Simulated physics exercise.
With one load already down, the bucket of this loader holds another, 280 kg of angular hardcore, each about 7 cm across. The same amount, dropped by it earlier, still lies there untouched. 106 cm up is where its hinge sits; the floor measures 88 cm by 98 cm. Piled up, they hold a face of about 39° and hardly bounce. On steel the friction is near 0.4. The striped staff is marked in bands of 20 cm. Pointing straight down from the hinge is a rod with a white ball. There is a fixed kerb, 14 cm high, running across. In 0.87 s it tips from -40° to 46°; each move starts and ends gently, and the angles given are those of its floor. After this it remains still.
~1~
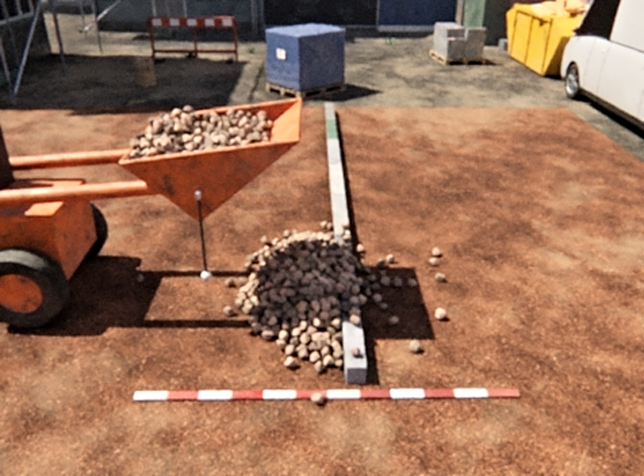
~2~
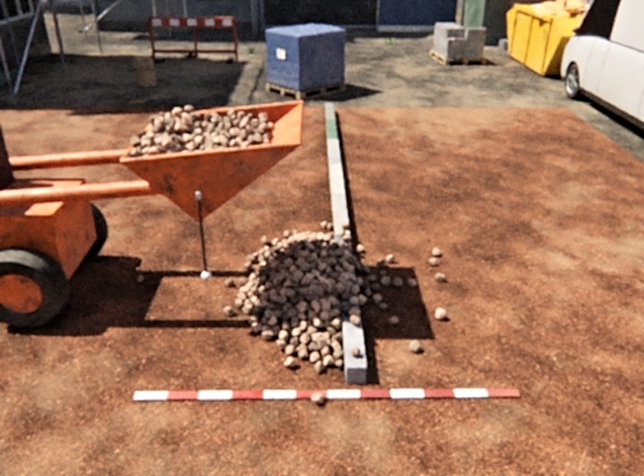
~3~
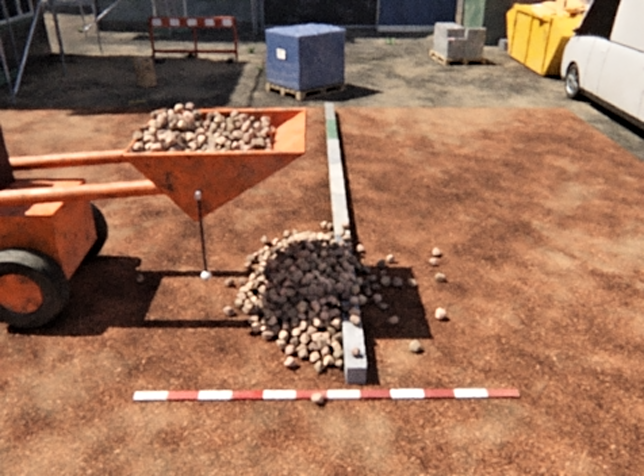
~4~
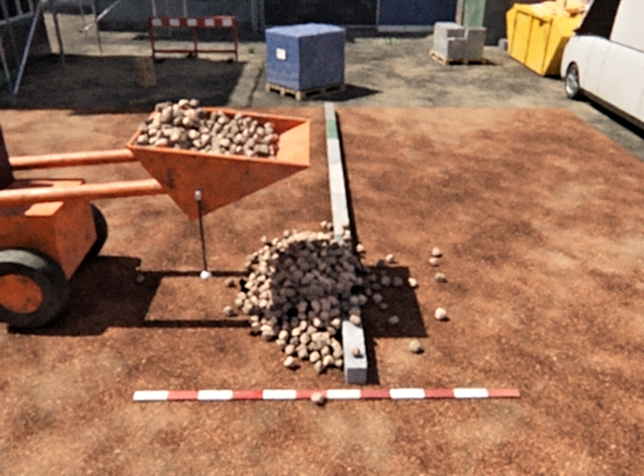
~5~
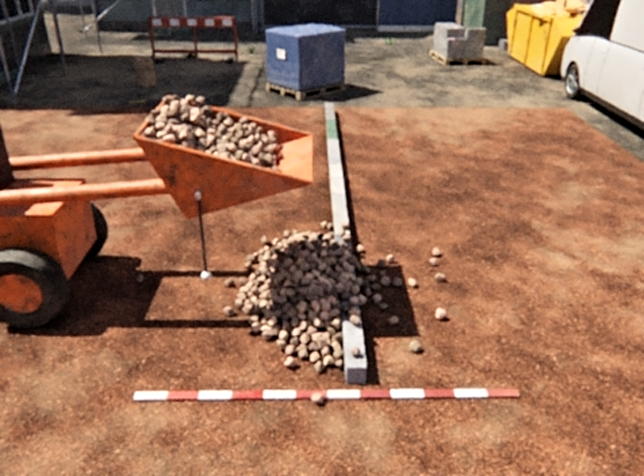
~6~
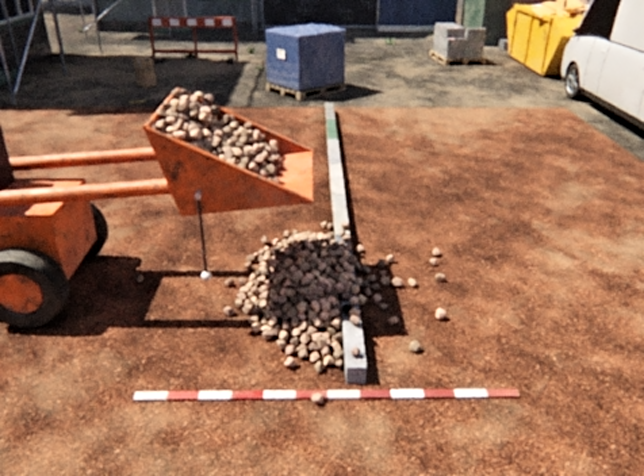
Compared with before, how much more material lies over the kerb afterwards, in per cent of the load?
Some 15 per cent of a load more.
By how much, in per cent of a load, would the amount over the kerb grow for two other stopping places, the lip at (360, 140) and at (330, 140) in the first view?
Some 70 percent first and 40 percent second.
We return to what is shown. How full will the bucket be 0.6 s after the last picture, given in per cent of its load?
Held: Around 65 % of the load.
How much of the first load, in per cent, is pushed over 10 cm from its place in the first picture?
Some 0 percent, give or take.
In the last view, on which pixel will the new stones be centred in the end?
Middle: Approx. (301, 267) px.
Then, 0.3 s after the last picture the floor is at 32°; in per cent of one load, 100 in the bucket, 97 on this side of the kerb, 4 over the kerb; the foremost stones are at (421, 282).
Then, 0.6 s after the last picture the floor is at 46°; in per cent of one load, 65 in the bucket, 132 on this side of the kerb, 4 over the kerb; the foremost stones are at (421, 282).
Then, 1.0 s after the last picture the floor is at 46°; in per cent of one load, 15 in the bucket, 175 on this side of the kerb, 11 over the kerb; the foremost stones are at (426, 283).
Then, 3.5 s after the last picture the floor is at 46°; in per cent of one load, 0 in the bucket, 182 on this side of the kerb, 19 over the kerb; the foremost stones are at (455, 283). Net gain over the kerb, 15.
